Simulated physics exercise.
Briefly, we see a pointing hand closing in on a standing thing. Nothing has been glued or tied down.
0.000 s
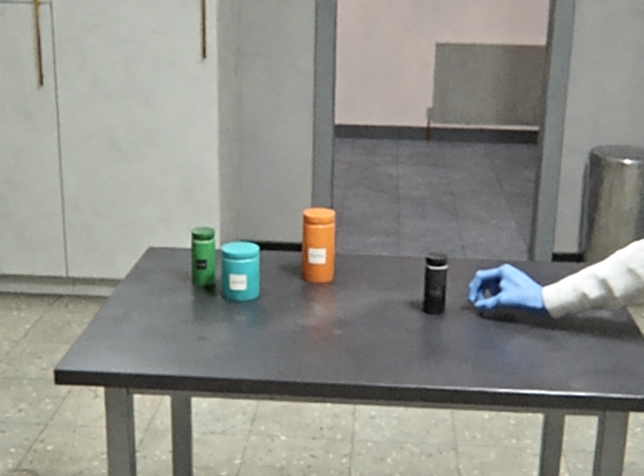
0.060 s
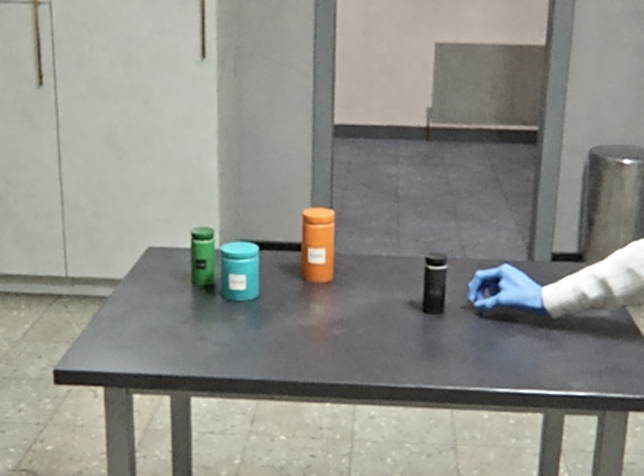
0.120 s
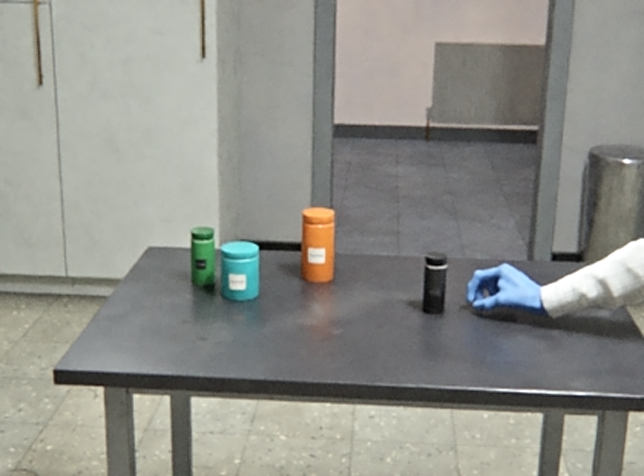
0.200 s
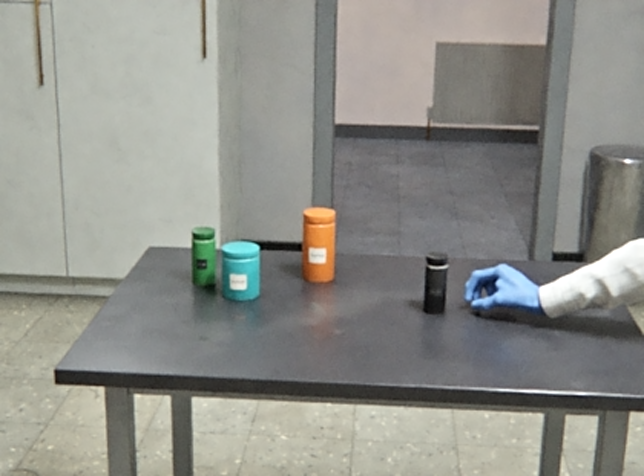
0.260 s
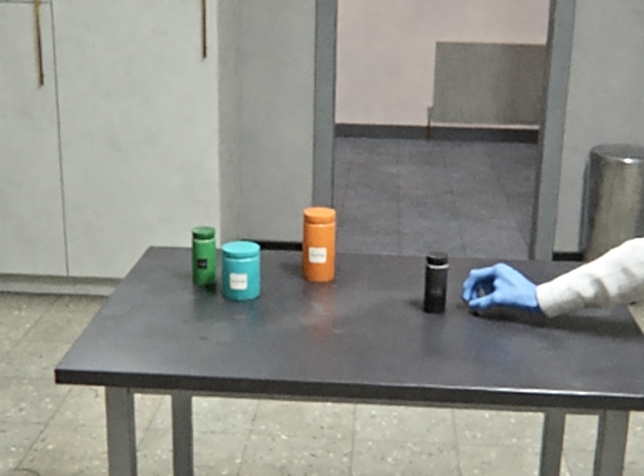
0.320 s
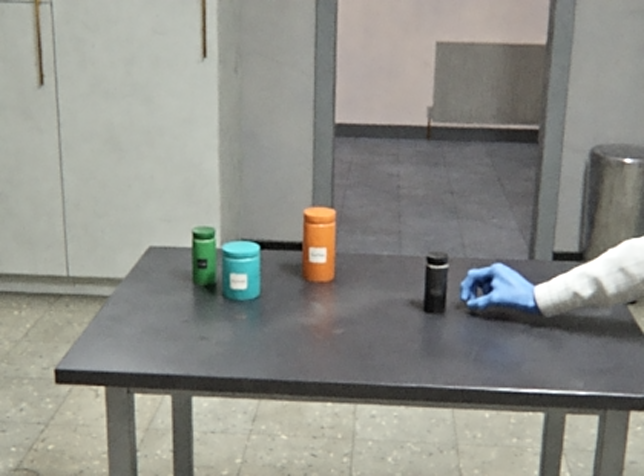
A blue-gloved hand in a white sleeve reaches in from the right over a dark table, seen from the front and slightly above in a grey room with pale cabinets and an open doorway behind. A green container, a wider turquoise jar and a taller orange one stand at left, a small black one nearer the hand. The hand edges very slightly left toward the black container, while everything else stays still.
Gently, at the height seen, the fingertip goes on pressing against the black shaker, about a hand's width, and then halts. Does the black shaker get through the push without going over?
Yes: It is going to resist falling.
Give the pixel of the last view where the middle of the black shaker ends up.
Looks like it settles somewhere around (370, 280).
After 1.02 s, black shaker slid a little near (425, 282).
After 1.62 s, black shaker slid about its own width near (402, 281).
After 2.22 s, black shaker slid well along near (379, 280).
At rest (3.0 s), moved from the start, black shaker. Seen from the same camera at the end, black shaker near (370, 280).
